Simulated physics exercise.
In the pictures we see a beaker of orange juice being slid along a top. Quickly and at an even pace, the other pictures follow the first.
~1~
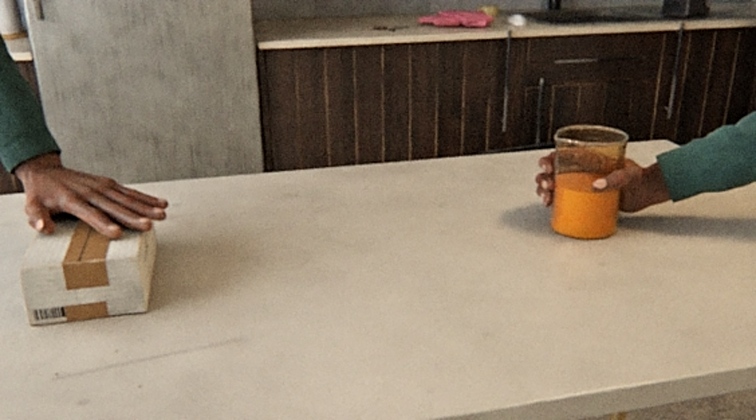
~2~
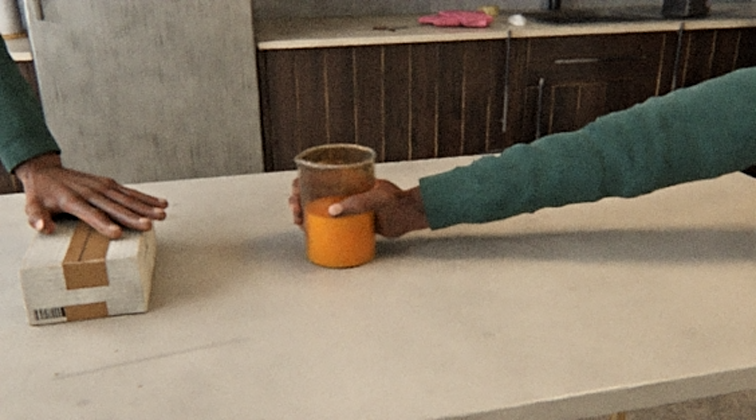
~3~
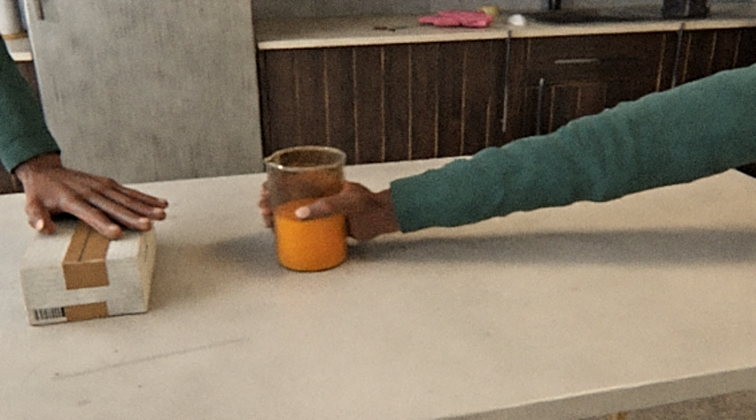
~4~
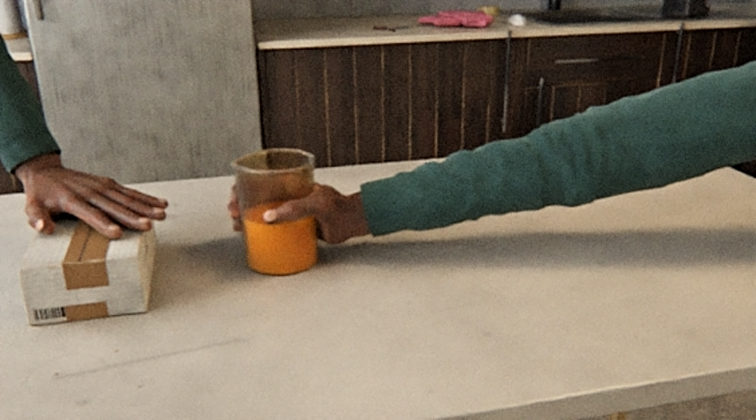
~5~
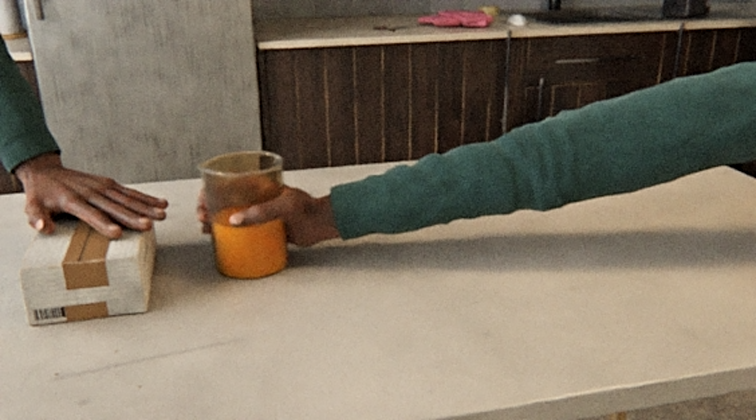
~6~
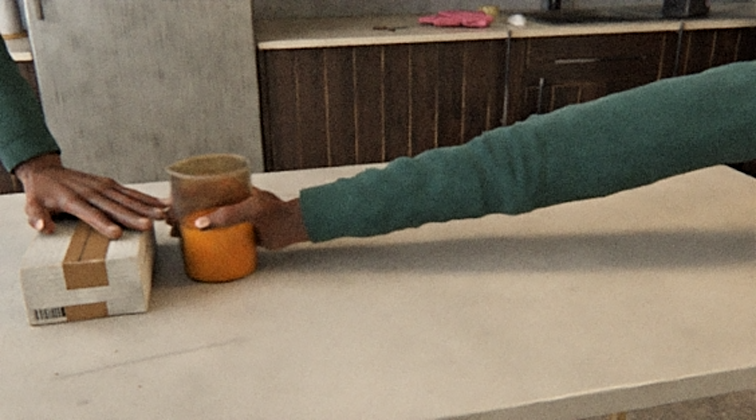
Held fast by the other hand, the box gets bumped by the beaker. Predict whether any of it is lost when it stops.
It does not splash over.
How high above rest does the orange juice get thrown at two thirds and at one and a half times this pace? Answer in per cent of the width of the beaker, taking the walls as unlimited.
The first case gives 30 per cent of the width, the second 60 per cent.
Shortly, the beaker meets the box.
Then, the orange juice surges up the wall; the wave climbs under half way to the rim.
At the finish, the beaker stands at the box; none is lost.
